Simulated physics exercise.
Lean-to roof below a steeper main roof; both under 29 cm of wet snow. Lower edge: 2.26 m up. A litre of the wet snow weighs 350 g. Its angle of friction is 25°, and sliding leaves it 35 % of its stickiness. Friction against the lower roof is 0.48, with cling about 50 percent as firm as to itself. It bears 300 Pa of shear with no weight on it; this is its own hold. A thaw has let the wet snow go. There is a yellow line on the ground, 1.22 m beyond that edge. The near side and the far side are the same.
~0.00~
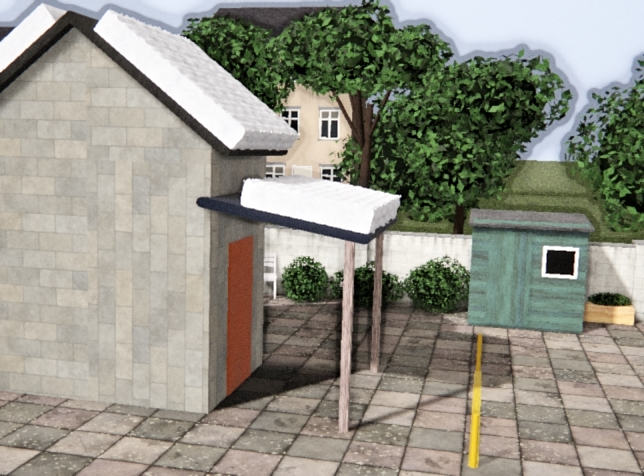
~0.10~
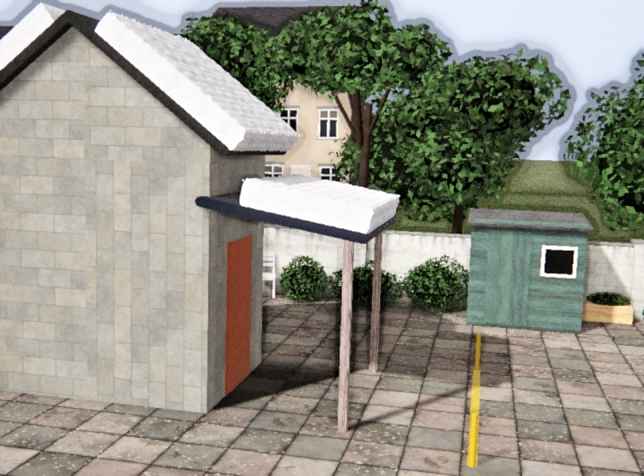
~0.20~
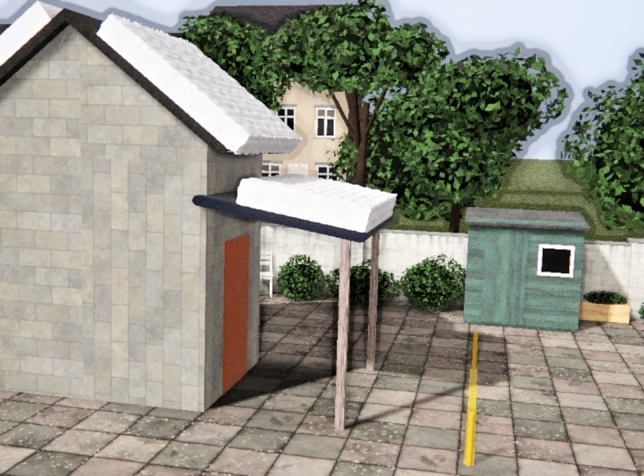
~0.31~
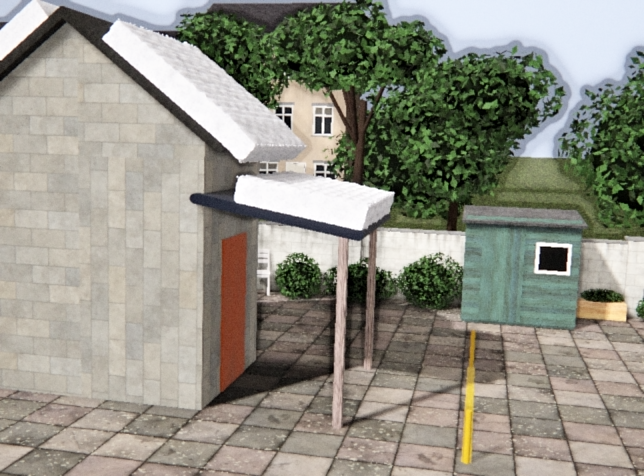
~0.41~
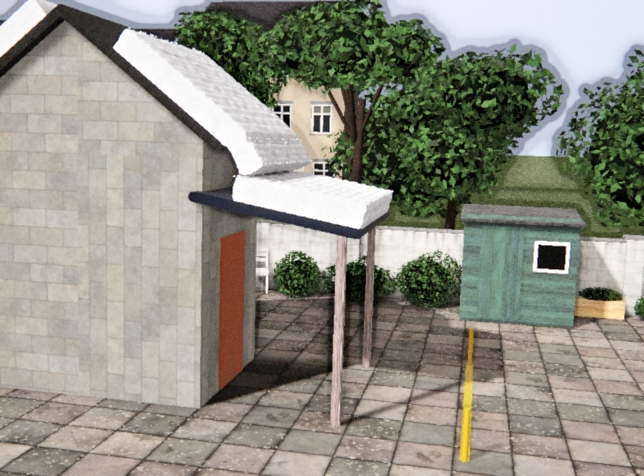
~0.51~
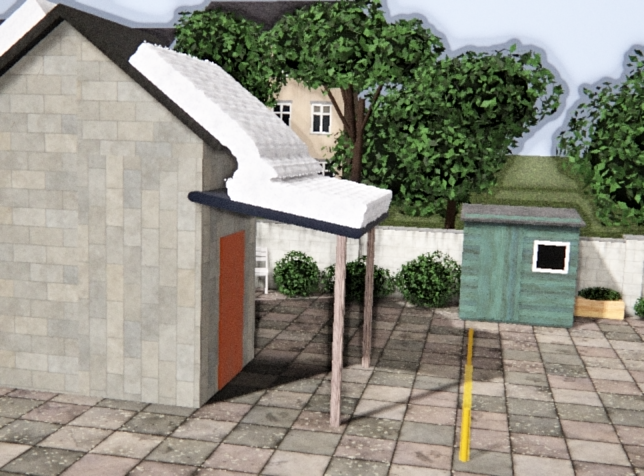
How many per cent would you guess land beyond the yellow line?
I would say 23 percent.
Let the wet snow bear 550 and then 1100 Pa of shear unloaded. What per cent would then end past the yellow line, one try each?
Result: 8 % for the first case, 0 % for the second.
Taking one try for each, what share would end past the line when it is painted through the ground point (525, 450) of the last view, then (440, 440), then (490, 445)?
The three tries give 10 %, 30 % and 18 % in turn.
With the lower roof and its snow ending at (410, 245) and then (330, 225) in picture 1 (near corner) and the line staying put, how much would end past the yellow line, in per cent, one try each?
In turn about 16 %, 35 %.
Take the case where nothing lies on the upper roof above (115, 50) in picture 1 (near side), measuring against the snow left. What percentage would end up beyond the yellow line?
I'd say close to 14 percent.
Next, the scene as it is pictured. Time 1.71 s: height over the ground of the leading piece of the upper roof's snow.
Roughly 0.0 m.
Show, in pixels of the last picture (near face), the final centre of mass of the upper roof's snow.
Approximately at pixel (393, 315).
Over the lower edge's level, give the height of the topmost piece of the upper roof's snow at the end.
Looks like around 0.6 m above that edge.
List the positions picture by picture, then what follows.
The first picture shows front end of the wet snow at (232, 142).
The second picture shows front end of the wet snow at (233, 143), its middle shifted 3.0 cm, 2 % of it past the upper edge, in one piece.
The third picture shows front end of the wet snow at (236, 123), its middle shifted 11 cm, 6 % of it past the upper edge, in one piece.
The fourth picture shows front end of the wet snow at (242, 144), its middle shifted 25 cm, 12 % of it past the upper edge, in one piece.
The fifth picture shows front end of the wet snow at (253, 147), its middle shifted 45 cm, 22 % of it past the upper edge, cracking.
The sixth picture shows front end of the wet snow at (267, 168), its middle shifted 68 cm, 34 % of it past the upper edge, in one piece.
By 1.06 s, none is below the lower edge and 0 % is past the line.
By 1.71 s, 37 % is below the lower edge and 7 % is past the line.
By 2.35 s, 47 % is below the lower edge and 23 % is past the line.
By 3.00 s, 47 % is below the lower edge and 23 % is past the line.
By 3.10 s, at the end, 47 % is below the lower edge and 23 % is past the line.
